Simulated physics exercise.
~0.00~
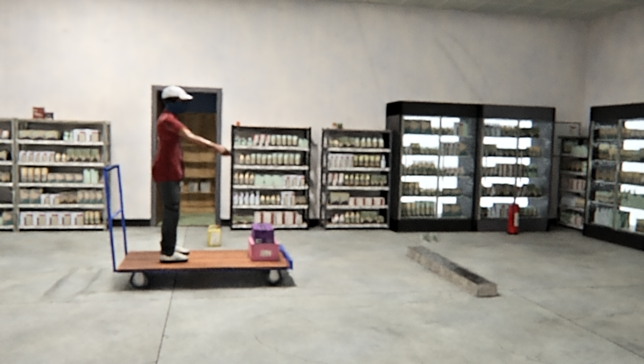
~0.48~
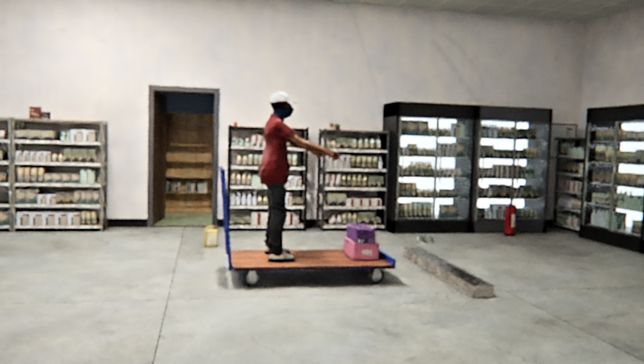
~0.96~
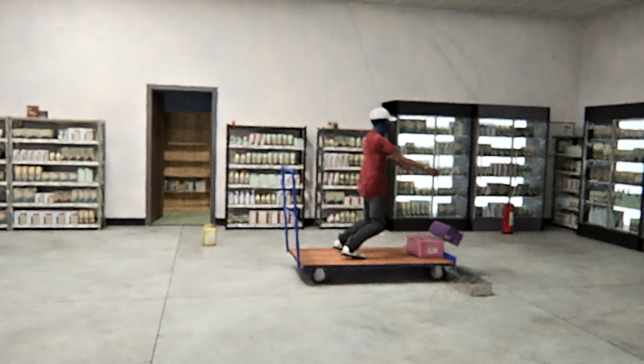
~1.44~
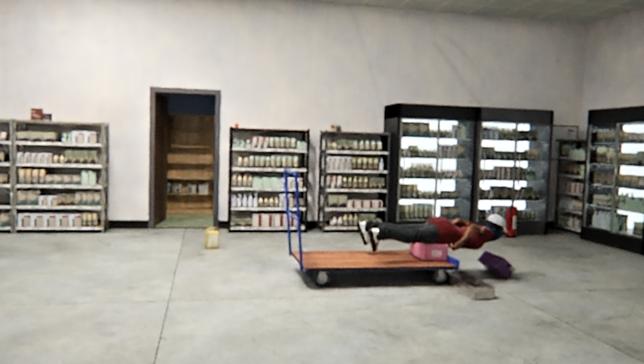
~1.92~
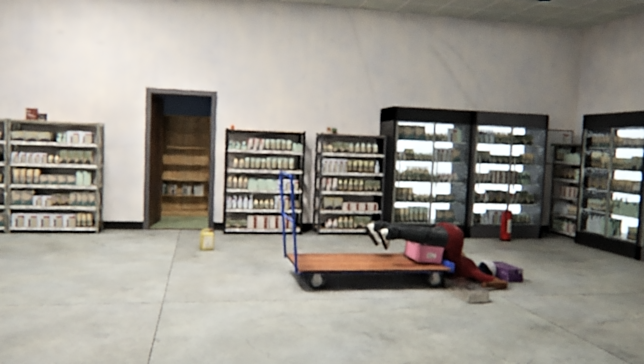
In a storeroom lined with stocked shelves, a person in a red shirt and white cap rode a flat trolley rightward into a low kerb, then pitched headfirst over its front as a purple carton tumbled to the floor and a pink tote stayed aboard.
